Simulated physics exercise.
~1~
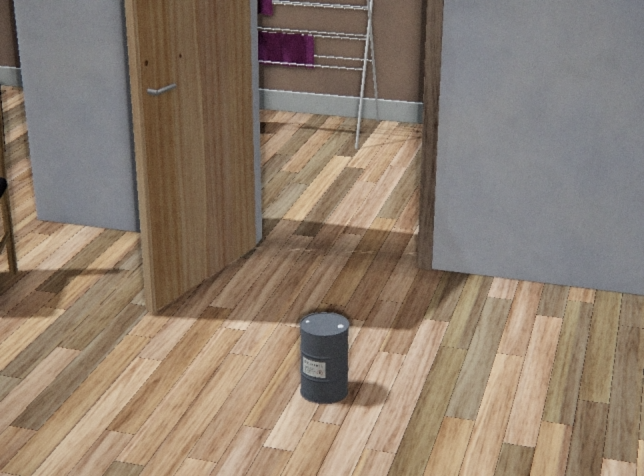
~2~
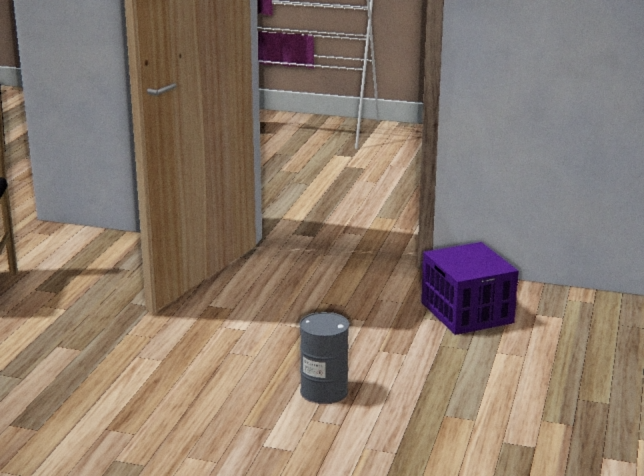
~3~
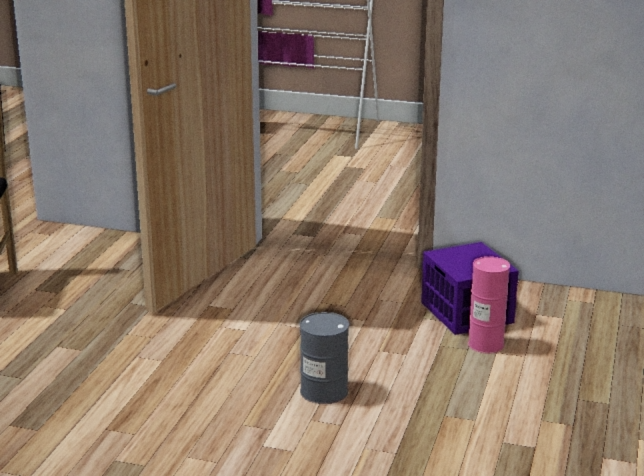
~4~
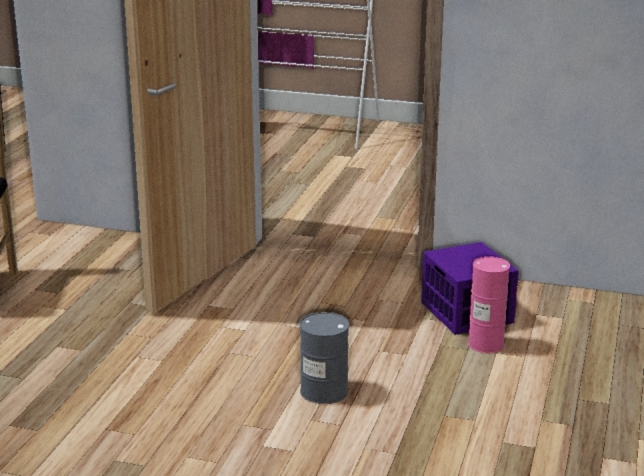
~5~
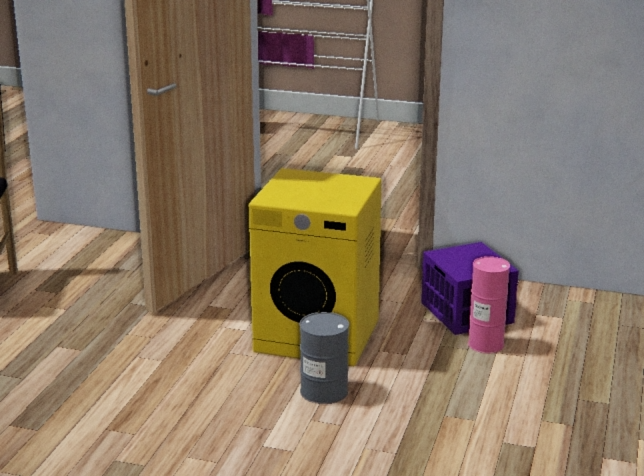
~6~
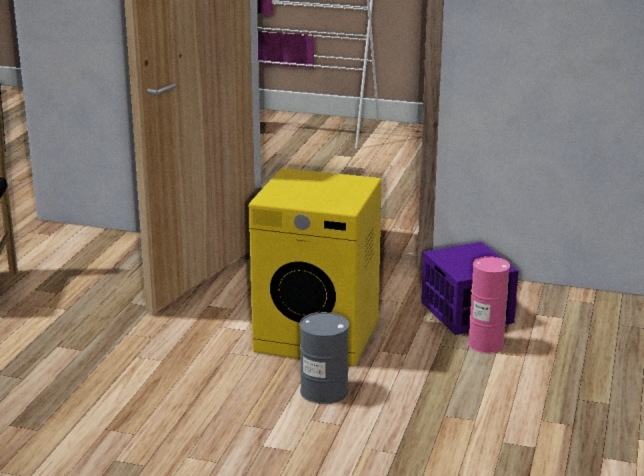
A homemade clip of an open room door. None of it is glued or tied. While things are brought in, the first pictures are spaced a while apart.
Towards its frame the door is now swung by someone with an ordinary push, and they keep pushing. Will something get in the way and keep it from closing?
Yes, it gets held up.
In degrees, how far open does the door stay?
The door ends up some 65° open.
Then, 0.40 s past the last view, door 94° open.
Then, 0.60 s past the last view, door 81° open.
Then, 0.70 s past the last view, door 74° open.
Then, 0.80 s past the last view, door 67° open.
Finally, door 66° open; all 4 still in place. Final places as the last picture's camera would see them, yellow appliance near (320, 266).
